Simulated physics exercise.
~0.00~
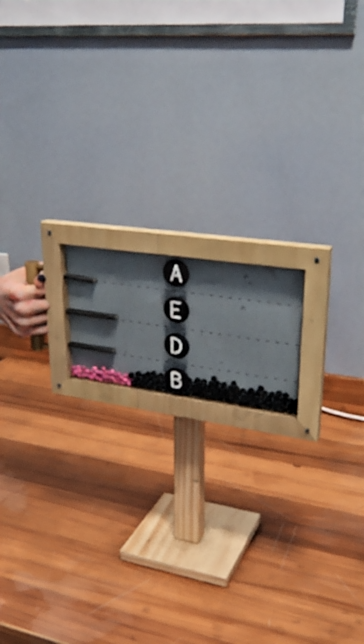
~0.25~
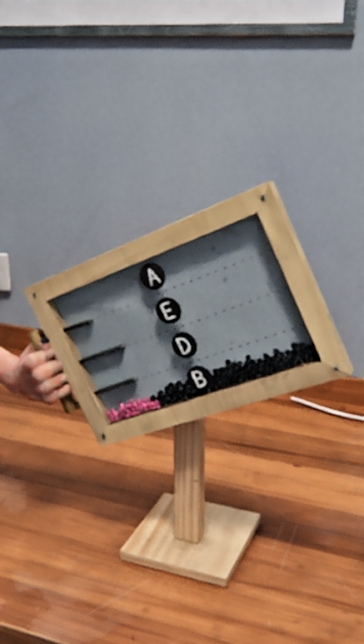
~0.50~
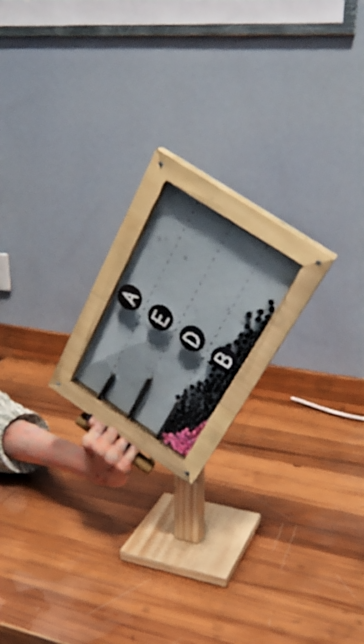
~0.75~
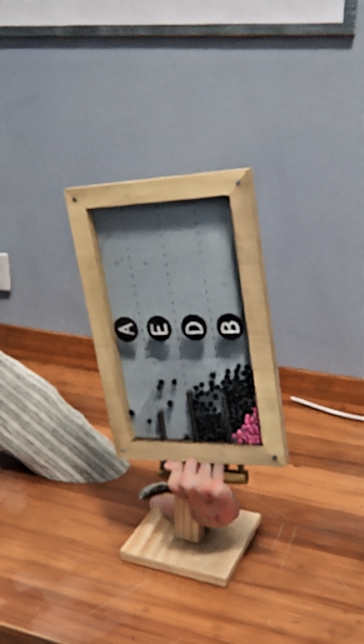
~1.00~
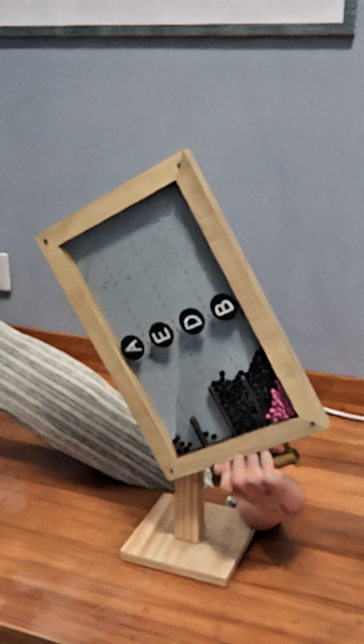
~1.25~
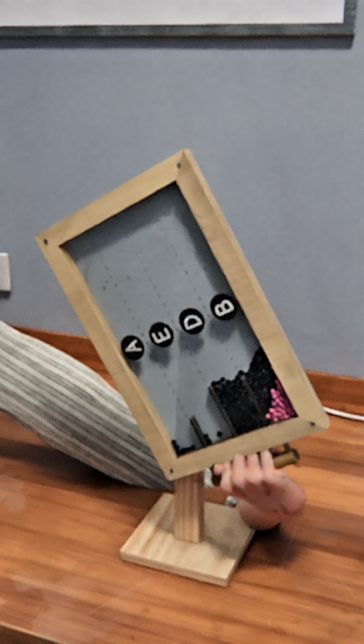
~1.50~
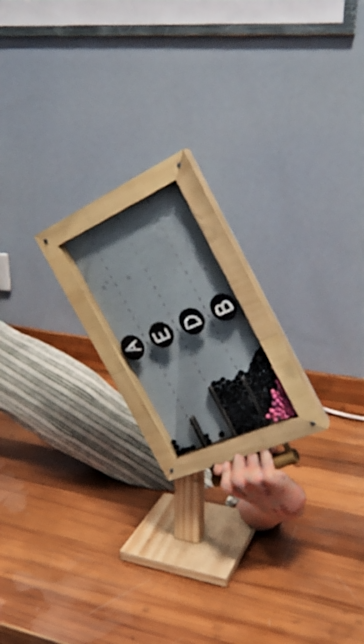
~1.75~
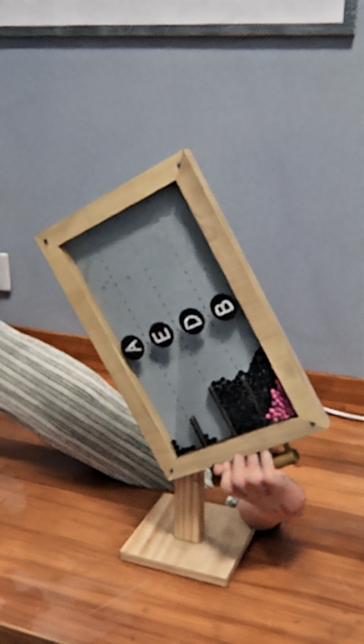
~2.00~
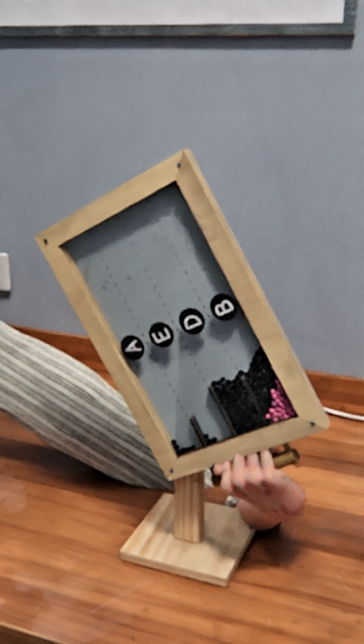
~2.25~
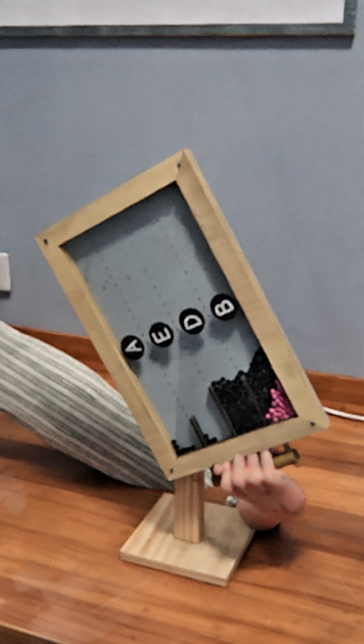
Wooden-framed box of black and pink beads turning anticlockwise by hand, then held tilted, pink beads resting in strip B.
